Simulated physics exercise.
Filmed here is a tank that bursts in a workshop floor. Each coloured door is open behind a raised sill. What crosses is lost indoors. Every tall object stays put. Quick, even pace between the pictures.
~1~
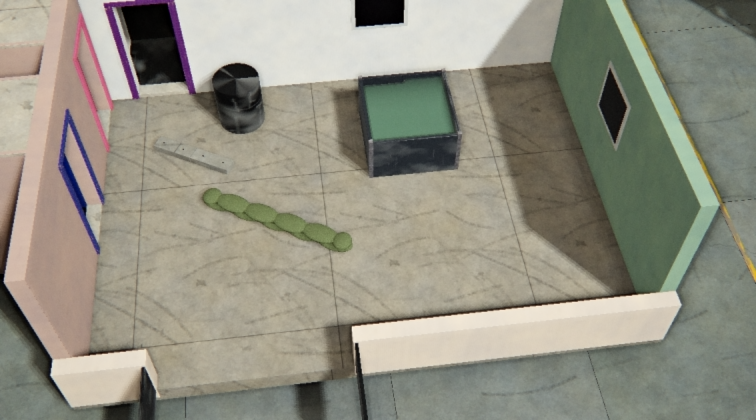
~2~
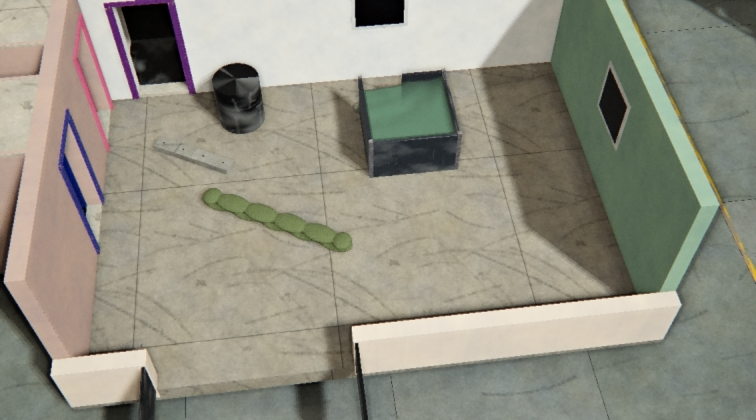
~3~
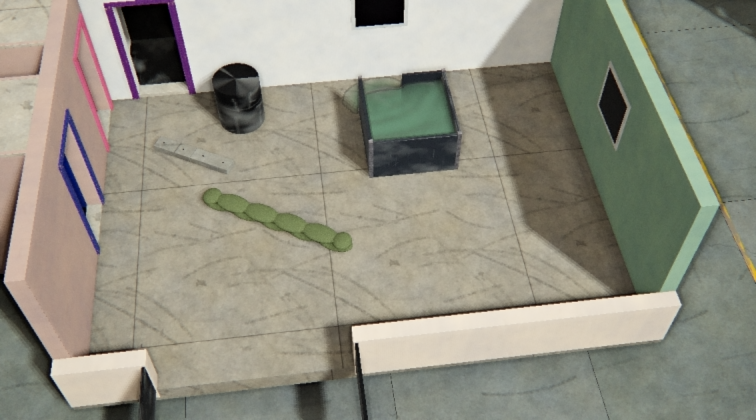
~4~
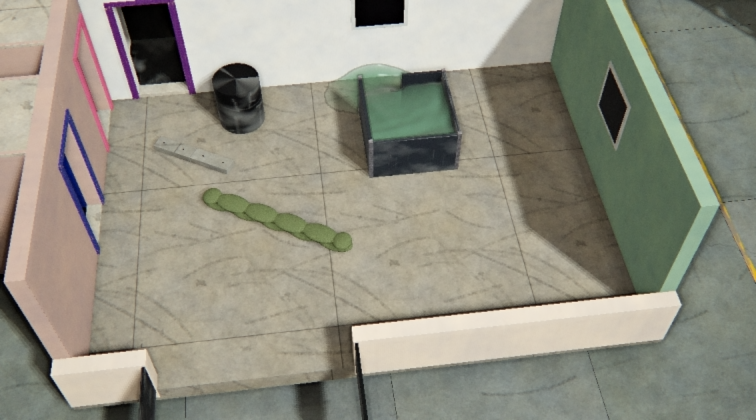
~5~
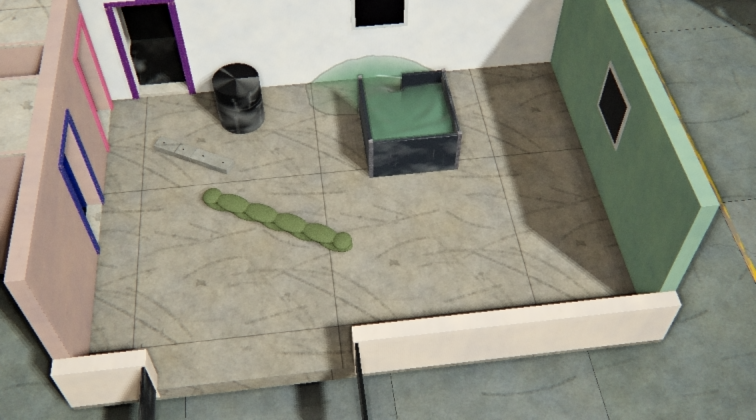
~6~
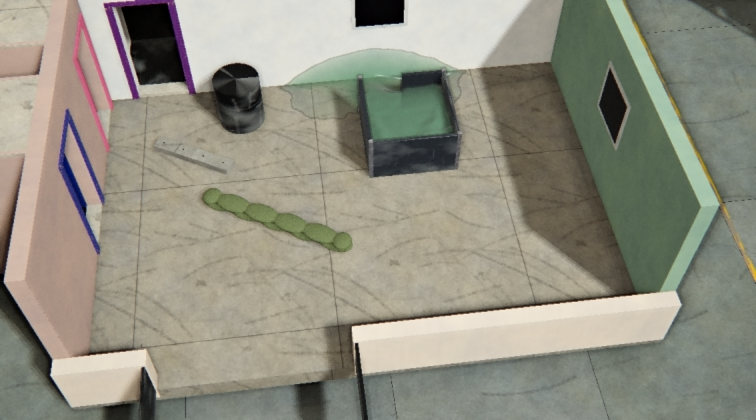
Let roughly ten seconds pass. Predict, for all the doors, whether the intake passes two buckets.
At the end, blue door: Two buckets at most, pink door: Over two buckets, purple door: Two buckets at most.
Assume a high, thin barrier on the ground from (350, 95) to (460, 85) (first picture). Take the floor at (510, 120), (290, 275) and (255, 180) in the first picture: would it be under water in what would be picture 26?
Soaked, untouched, soaked.
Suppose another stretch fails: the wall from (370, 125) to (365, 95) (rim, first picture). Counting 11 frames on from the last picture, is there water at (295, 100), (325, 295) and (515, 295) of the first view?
The three spots, in order, are inundated, spared and spared.
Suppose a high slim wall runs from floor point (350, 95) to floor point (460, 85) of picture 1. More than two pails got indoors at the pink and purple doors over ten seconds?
Result - the pink one tops the threshold, and the purple one remains within bounds.
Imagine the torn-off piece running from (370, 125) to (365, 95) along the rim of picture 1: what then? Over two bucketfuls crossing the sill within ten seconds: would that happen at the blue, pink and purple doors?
One by one: Blue door ends up above; pink door ends up above; purple door ends up above.
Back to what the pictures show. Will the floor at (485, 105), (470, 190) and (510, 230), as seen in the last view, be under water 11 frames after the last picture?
Result, in order: Waterlogged / unflooded / unflooded.
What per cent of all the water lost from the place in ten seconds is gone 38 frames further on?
About 80 per cent.
A moment on, water covers 15 % of the floor; the blue door not reached, the pink door not reached, the purple door wet at the sill, nothing in.
Next, water covers 25 % of the floor; the blue door not reached, the pink door under two buckets in, the purple door wet at the sill, nothing in.
Then, water covers 40 % of the floor; the blue door not reached, the pink door over two buckets in, the purple door wet at the sill, nothing in.
Later, water covers 65 % of the floor; the blue door wet at the sill, nothing in, the pink door far over two buckets in, the purple door wet at the sill, nothing in.
In the end, water covers 85 % of the floor; the blue door wet at the sill, nothing in, the pink door far over two buckets in, the purple door wet at the sill, nothing in.
